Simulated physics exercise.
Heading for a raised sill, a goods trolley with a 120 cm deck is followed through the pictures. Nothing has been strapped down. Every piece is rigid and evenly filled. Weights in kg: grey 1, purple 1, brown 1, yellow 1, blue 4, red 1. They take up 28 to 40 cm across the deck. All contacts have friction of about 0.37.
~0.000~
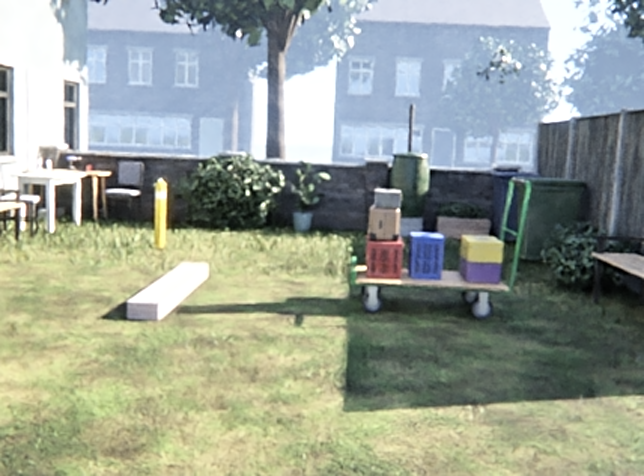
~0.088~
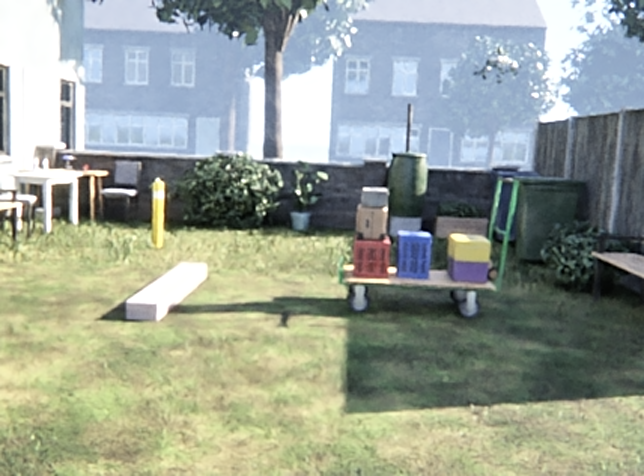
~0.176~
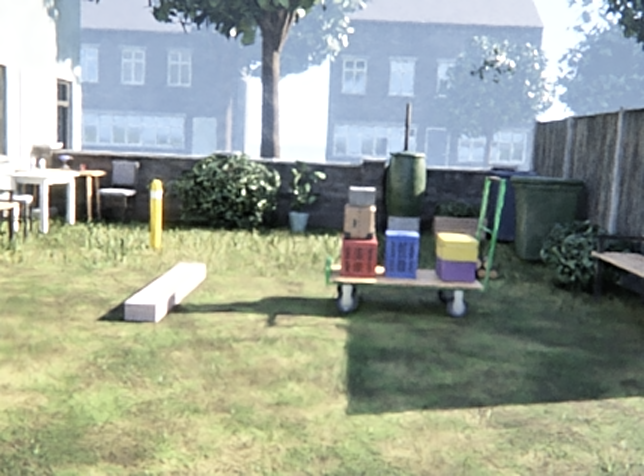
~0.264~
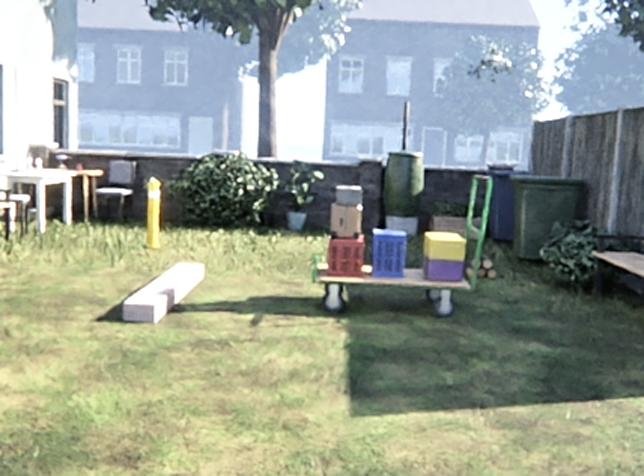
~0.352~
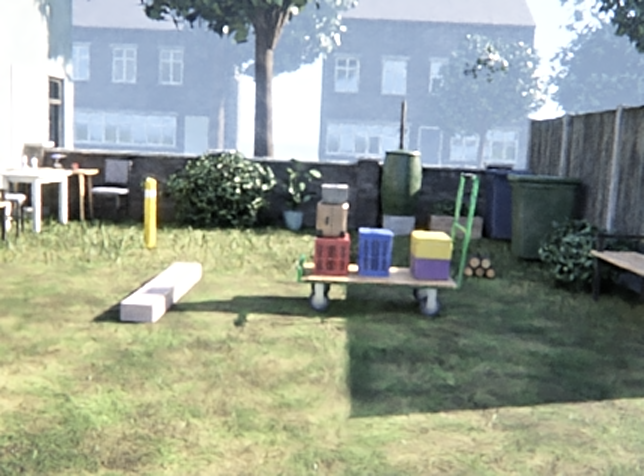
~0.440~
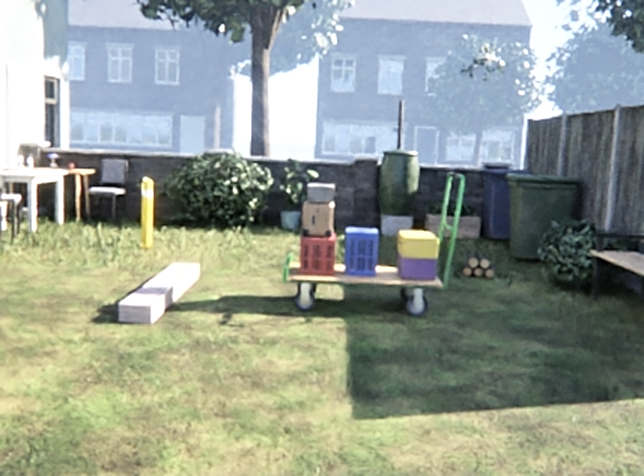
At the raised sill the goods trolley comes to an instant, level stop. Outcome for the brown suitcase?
You'll see it come free of the deck.
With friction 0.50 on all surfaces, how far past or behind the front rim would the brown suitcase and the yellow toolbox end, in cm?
Brown 40 past, yellow 90 behind.
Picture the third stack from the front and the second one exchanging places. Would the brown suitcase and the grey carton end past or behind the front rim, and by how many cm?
Both go past: Brown by 40, grey by 70.
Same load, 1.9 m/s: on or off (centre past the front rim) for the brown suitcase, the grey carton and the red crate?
Then brown leaves, grey leaves, red stays aboard.
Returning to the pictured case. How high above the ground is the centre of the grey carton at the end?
Height: Roughly 5 centimetres.
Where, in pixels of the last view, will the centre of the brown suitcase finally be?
Roughly pixel (115, 278).
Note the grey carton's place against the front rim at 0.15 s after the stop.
Some 10 cm behind it.
Impact comes at 1.26 s.
After 1.41 s the brown suitcase is 11 cm behind the rim, tilted 0°, near (183, 212) in the last picture's view.
After 1.66 s the brown suitcase is 4 cm behind the rim, tilted 20°, near (174, 211) in the last picture's view.
After 2.06 s the brown suitcase is 13 cm past the rim, tilted 80°, near (152, 233) in the last picture's view.
At rest, 2.8 s, past the rim, grey carton and brown suitcase; behind it, purple tote, yellow toolbox, blue crate and red crate.
